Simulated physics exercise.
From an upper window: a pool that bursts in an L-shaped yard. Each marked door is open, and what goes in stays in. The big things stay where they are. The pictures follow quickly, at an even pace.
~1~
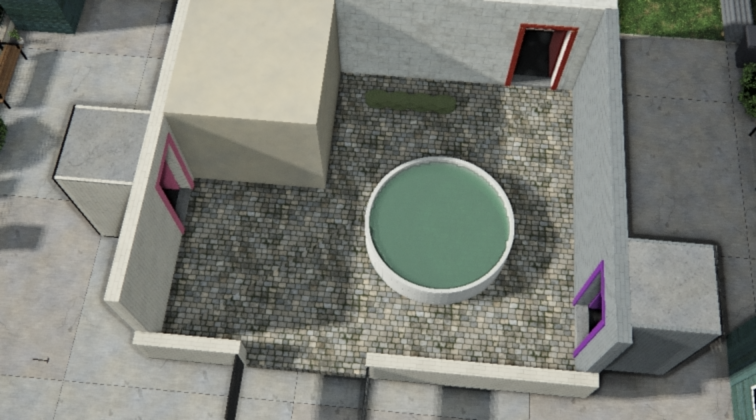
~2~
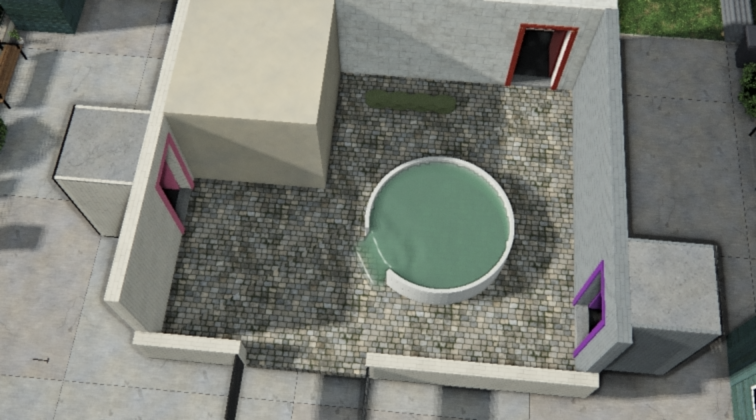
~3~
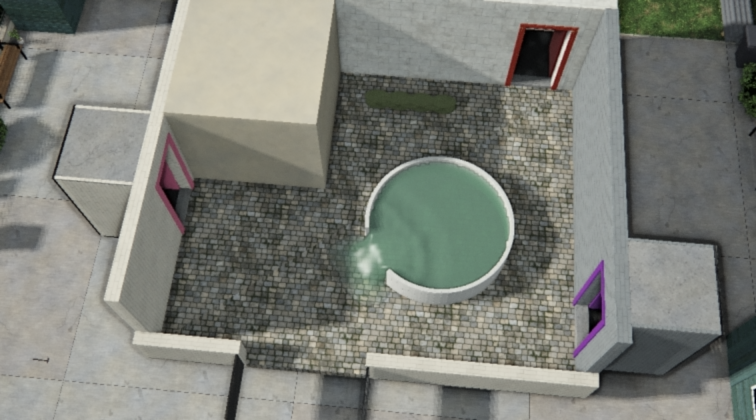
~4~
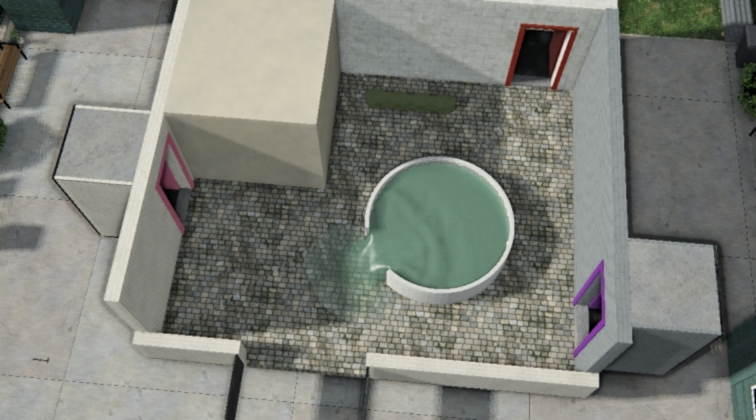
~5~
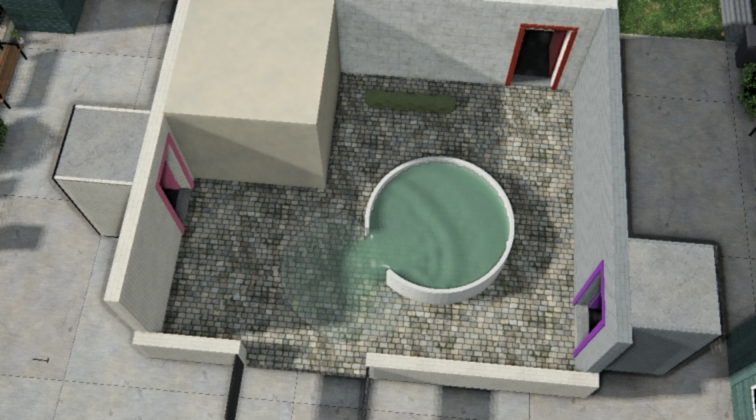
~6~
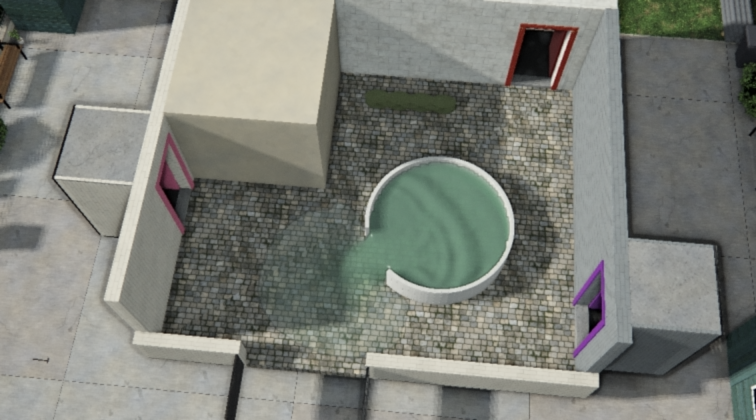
In a walled yard, a round pool breaks open and green water spreads left across the paving.
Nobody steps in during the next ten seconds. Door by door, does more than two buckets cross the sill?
In the end: The pink door lets in a lot; the red door admits no more than that; the purple door admits no more than that.
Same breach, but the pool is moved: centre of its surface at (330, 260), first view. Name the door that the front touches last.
That is the door marked purple.
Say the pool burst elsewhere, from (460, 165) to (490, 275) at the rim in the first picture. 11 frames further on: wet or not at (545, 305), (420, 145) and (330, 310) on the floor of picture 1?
As listed: Wet, clear, no water.
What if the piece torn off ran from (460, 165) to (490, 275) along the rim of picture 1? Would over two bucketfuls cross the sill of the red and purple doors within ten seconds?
My reading: The red one lets more in, the purple one floods.
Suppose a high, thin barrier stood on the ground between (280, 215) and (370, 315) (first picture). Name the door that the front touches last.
Last comes the door marked red.
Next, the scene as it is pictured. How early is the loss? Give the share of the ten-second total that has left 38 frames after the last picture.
About 60 per cent.
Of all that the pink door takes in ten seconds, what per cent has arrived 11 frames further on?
Near 0 in a hundred.
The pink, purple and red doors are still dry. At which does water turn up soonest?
The door marked pink.
A moment on, water covers 30 % of the floor; the pink door not reached, the red door not reached, the purple door not reached.
Next, water covers 35 % of the floor; the pink door under two buckets in, the red door not reached, the purple door not reached.
Then, water covers 35 % of the floor; the pink door over two buckets in, the red door not reached, the purple door not reached.
Later, water covers 40 % of the floor; the pink door far over two buckets in, the red door not reached, the purple door not reached.
In the end, water covers 50 % of the floor; the pink door far over two buckets in, the red door not reached, the purple door not reached.
